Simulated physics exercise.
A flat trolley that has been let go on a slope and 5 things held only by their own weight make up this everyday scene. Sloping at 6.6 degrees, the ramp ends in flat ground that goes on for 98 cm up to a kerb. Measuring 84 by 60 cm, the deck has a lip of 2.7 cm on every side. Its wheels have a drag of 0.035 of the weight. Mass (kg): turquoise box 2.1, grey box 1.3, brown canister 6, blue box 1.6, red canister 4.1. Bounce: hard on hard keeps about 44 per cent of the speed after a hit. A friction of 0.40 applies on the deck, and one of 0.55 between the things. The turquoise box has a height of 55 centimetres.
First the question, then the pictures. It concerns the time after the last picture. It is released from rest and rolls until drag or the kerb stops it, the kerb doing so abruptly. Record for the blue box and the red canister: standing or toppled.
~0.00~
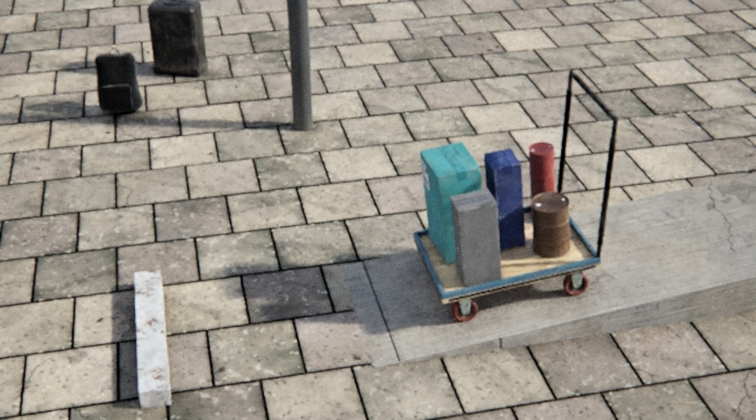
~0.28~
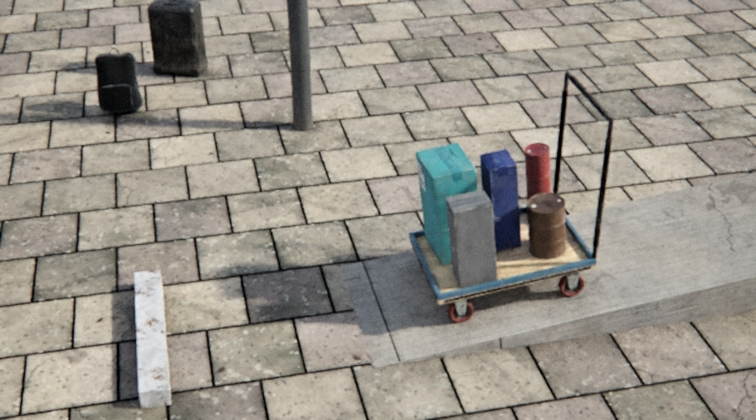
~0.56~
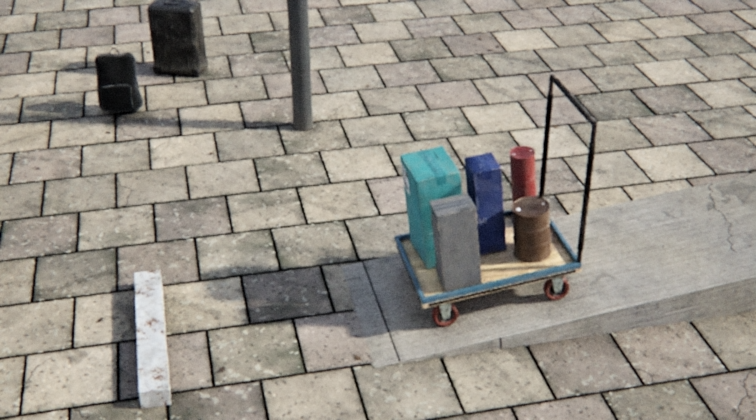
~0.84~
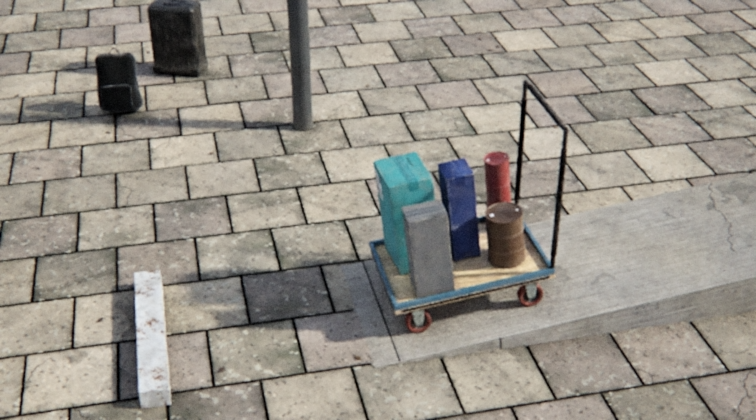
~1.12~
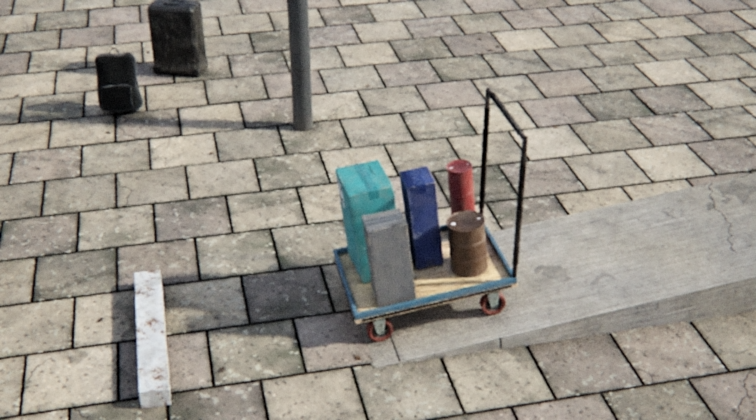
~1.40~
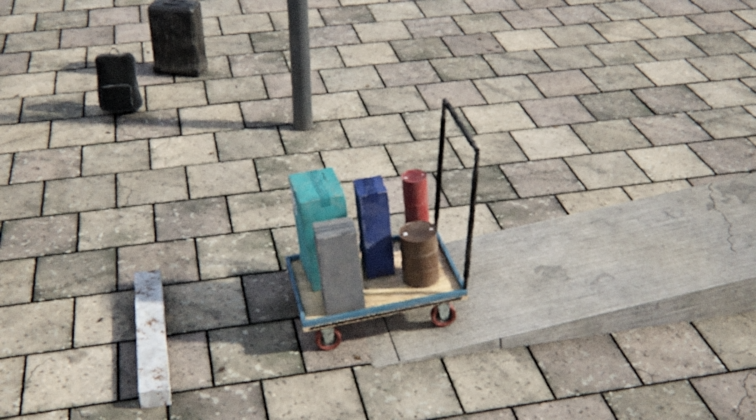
In the end blue box: Standing; red canister: Fallen.
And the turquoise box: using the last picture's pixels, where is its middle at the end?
End point: Approx. (173, 250).
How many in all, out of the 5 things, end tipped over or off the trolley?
In total, 1.
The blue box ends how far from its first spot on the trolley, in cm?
About 10 cm.
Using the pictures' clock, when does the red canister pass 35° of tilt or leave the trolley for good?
Answer: Near 2.6 s.
By 2.30 s, trolley at the kerb; red canister rocked 13° off its seat near (267, 235); blue box rocked 12° off its seat near (218, 249); turquoise box rocked 3° off its seat.
By 3.20 s, trolley at the kerb; red canister now off the trolley; blue box 12 cm from its spot near (214, 251); grey box 9 cm from its spot.
When it is over (4.4 s), off the trolley and tipped over, red canister; not toppled but over 10 cm from the start, blue box; the other 3 within 10 cm of the start. End places, in pixels of the last picture, blue box near (215, 251).
